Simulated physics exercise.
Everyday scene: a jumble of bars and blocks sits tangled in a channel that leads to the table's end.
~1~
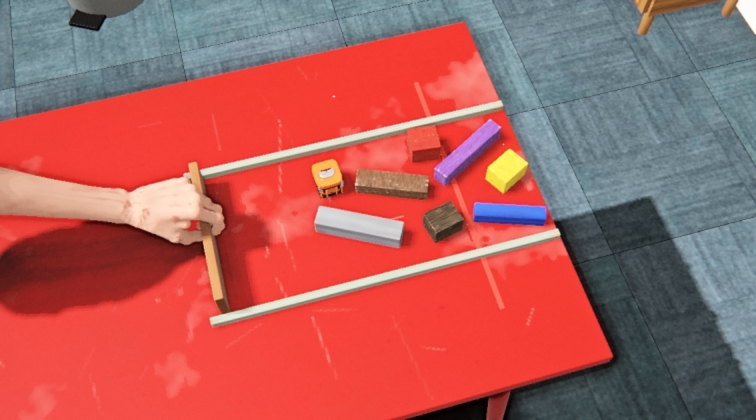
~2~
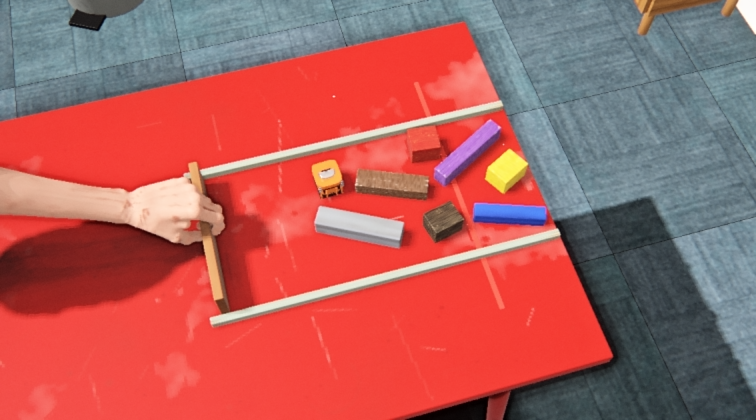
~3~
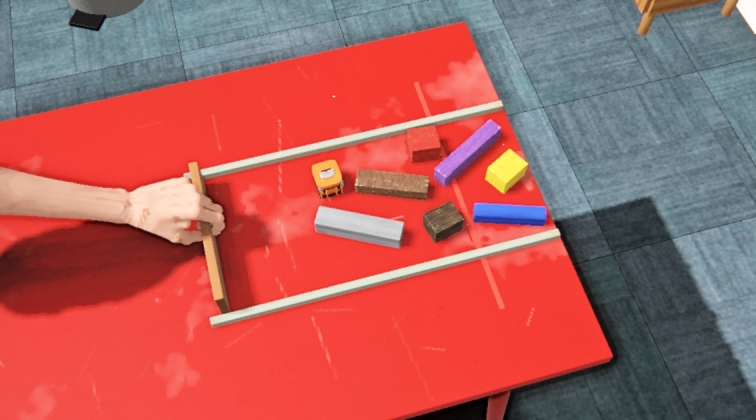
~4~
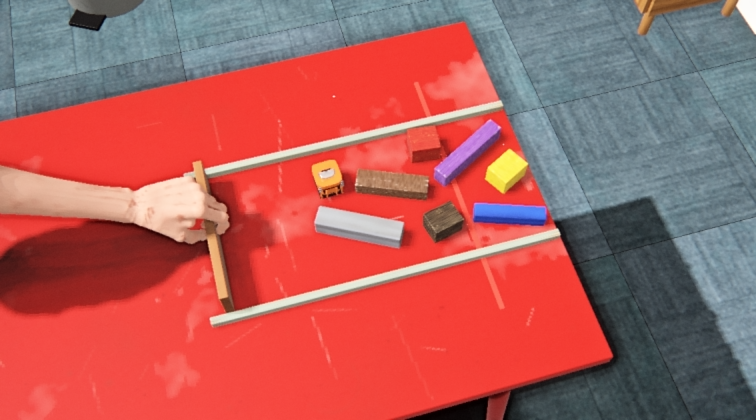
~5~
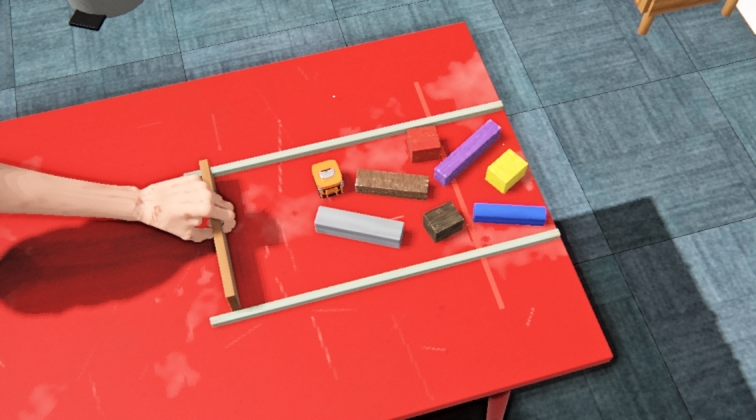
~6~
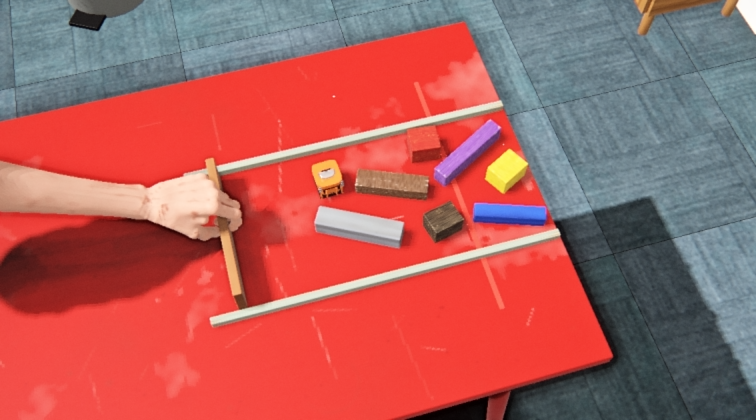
A hand slides a wooden board slightly right between two rails, toward unmoving colored blocks.
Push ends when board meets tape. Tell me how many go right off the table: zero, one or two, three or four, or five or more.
It sends over the edge a lone piece or a pair.
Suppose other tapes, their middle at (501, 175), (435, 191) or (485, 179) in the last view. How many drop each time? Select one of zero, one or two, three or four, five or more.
The counts for the three tapes are 5 or more, no fall at all and three to four.
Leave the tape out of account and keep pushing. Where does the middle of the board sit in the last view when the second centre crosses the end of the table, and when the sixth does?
The middle is at about (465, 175), later at about (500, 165).
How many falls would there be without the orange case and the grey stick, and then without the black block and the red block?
Falls come to 0 the first time and 0 the other time.
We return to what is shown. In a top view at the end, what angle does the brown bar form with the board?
Angle: Close to 10 degrees.
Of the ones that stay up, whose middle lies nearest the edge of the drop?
The one out in front is the purple bar.
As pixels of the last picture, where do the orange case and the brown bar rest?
Final spots - orange case (454, 142), brown bar (487, 179).
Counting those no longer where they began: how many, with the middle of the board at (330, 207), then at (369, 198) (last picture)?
2 by the first point, 4 by the second.
Early on, none off yet; yellow block at rest near (507, 171); blue stick at rest near (509, 215); purple bar at rest near (468, 153).
Finally, the number that fall off is one or two; lost, blue stick.
